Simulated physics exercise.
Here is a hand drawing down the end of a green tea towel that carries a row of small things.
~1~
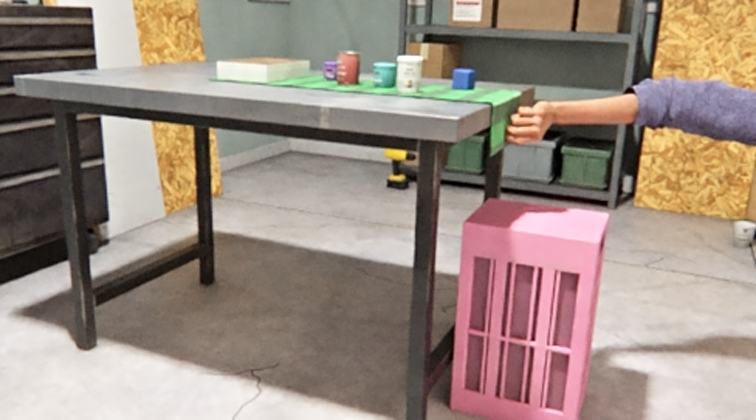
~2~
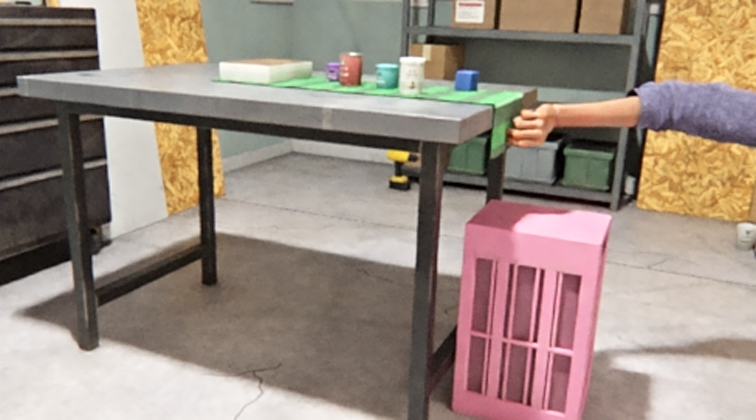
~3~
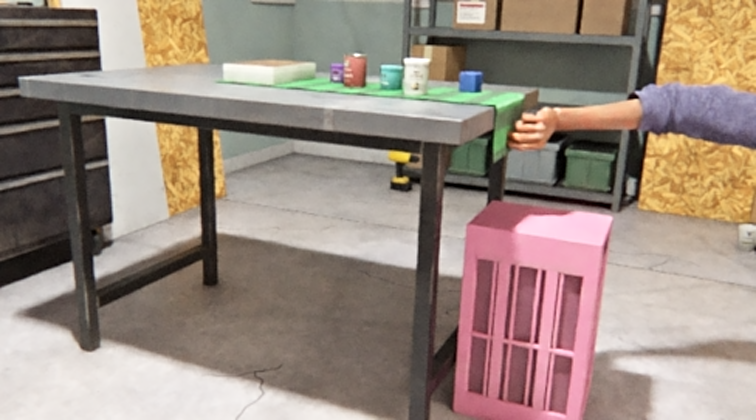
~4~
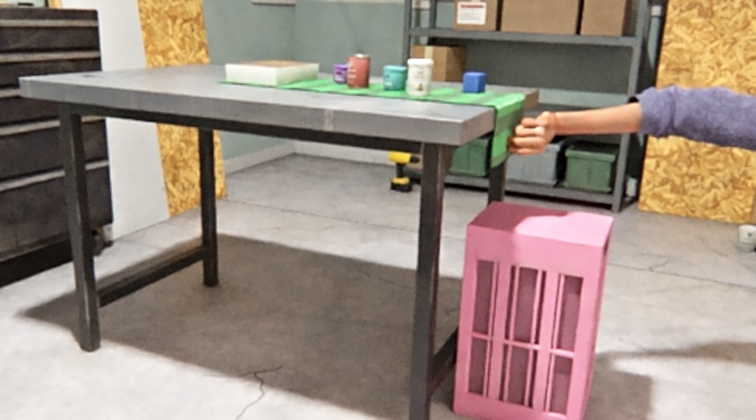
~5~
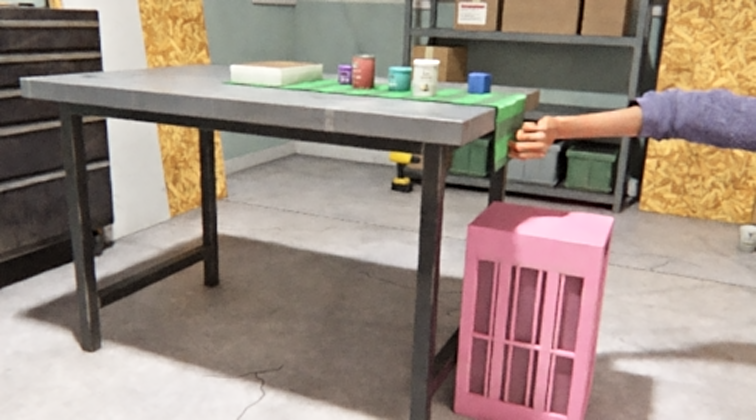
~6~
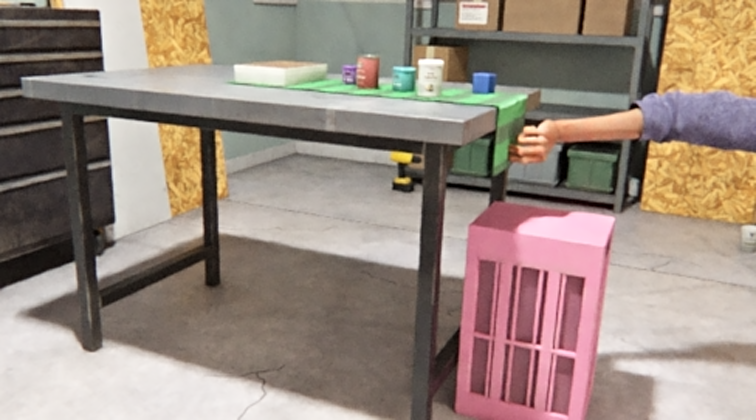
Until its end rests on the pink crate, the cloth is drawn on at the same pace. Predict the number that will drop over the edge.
Count them up and you get one thing gone over the edge.
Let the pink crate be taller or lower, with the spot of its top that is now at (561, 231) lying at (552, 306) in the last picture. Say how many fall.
The count: 3.
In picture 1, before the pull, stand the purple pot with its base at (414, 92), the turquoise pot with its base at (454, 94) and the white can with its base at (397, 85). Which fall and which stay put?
The purple pot stays put; the turquoise pot ends up off; the white can stays put.
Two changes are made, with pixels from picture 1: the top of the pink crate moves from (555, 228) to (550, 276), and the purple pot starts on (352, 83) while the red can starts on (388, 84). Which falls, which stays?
So the purple pot stays there, and the red can stays there.
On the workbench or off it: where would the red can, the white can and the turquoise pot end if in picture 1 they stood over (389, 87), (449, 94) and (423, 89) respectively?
Result - red can retained; white can lost; turquoise pot retained.
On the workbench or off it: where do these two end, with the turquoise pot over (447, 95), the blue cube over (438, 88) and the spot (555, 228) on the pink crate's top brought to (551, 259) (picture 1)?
Turquoise pot: Lost; blue cube: Lost.
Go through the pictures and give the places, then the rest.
In the first frame, hem (489, 158); blue cube (465, 70); white can (410, 58); turquoise pot (385, 64); red can (349, 52); purple pot (333, 63); top of the crate (555, 228).
In the second frame, hem (490, 159); blue cube (467, 72).
In the third frame, hem (493, 163); white can (417, 60).
In the fourth frame, hem (490, 167); turquoise pot (395, 68); top of the crate (559, 231).
In the fifth frame, hem (495, 173); red can (364, 56).
In the sixth frame, hem (492, 176); blue cube (485, 74); white can (431, 61); turquoise pot (405, 68); red can (368, 56); purple pot (352, 66).
A little later, hem near (507, 191); all still up.
Next, hem on the crate; blue cube gone.
When it is over, hem on the crate; blue cube gone. It carries off one.
